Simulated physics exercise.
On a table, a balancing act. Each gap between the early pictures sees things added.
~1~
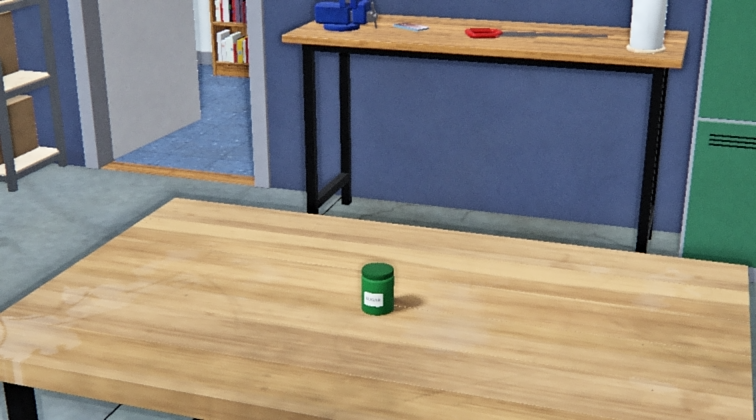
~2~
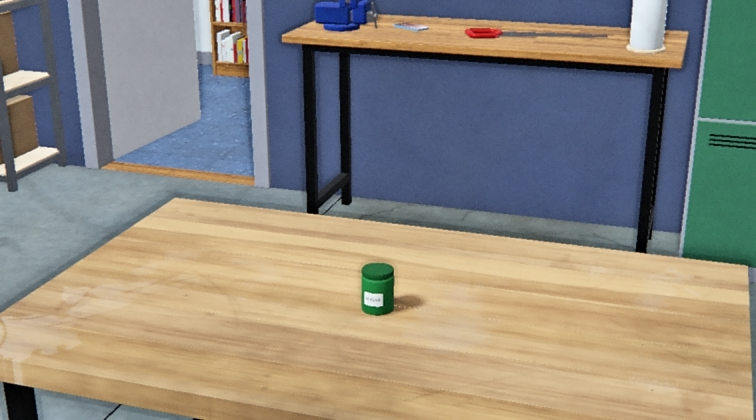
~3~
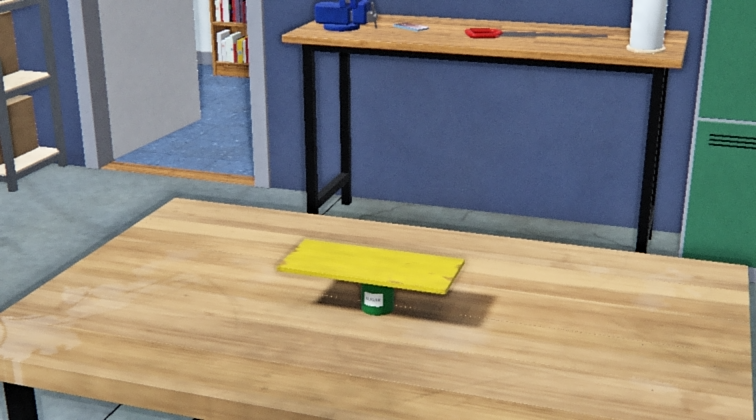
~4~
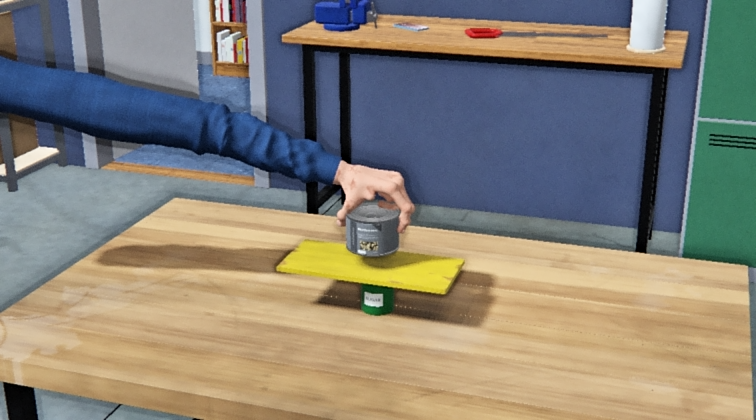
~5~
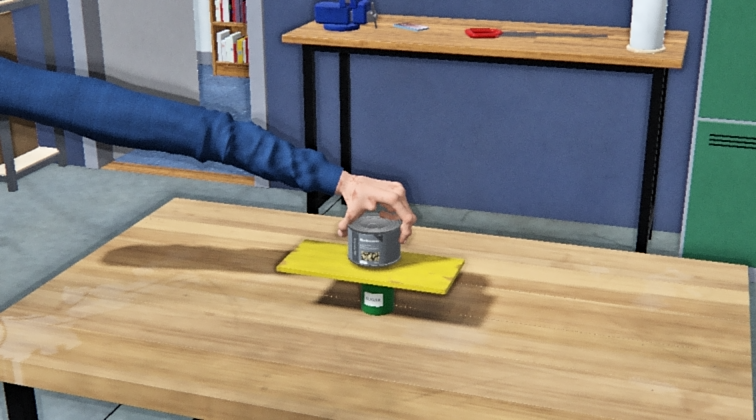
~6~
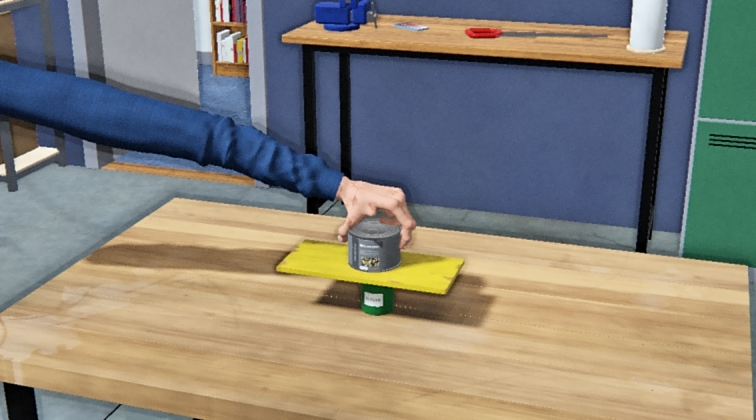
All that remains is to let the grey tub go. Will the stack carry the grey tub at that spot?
Nice try - it stays together just fine.
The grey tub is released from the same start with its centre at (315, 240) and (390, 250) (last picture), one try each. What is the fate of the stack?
Try one, the stack collapses; try two, it stays standing.
Then, 0.80 s after the last picture, nothing has stirred.
Then, 1.80 s after the last picture, grey tub resting near (374, 245).
At rest, all 3 in place. Seen from the same camera at the end, grey tub near (374, 246). The stack holds.
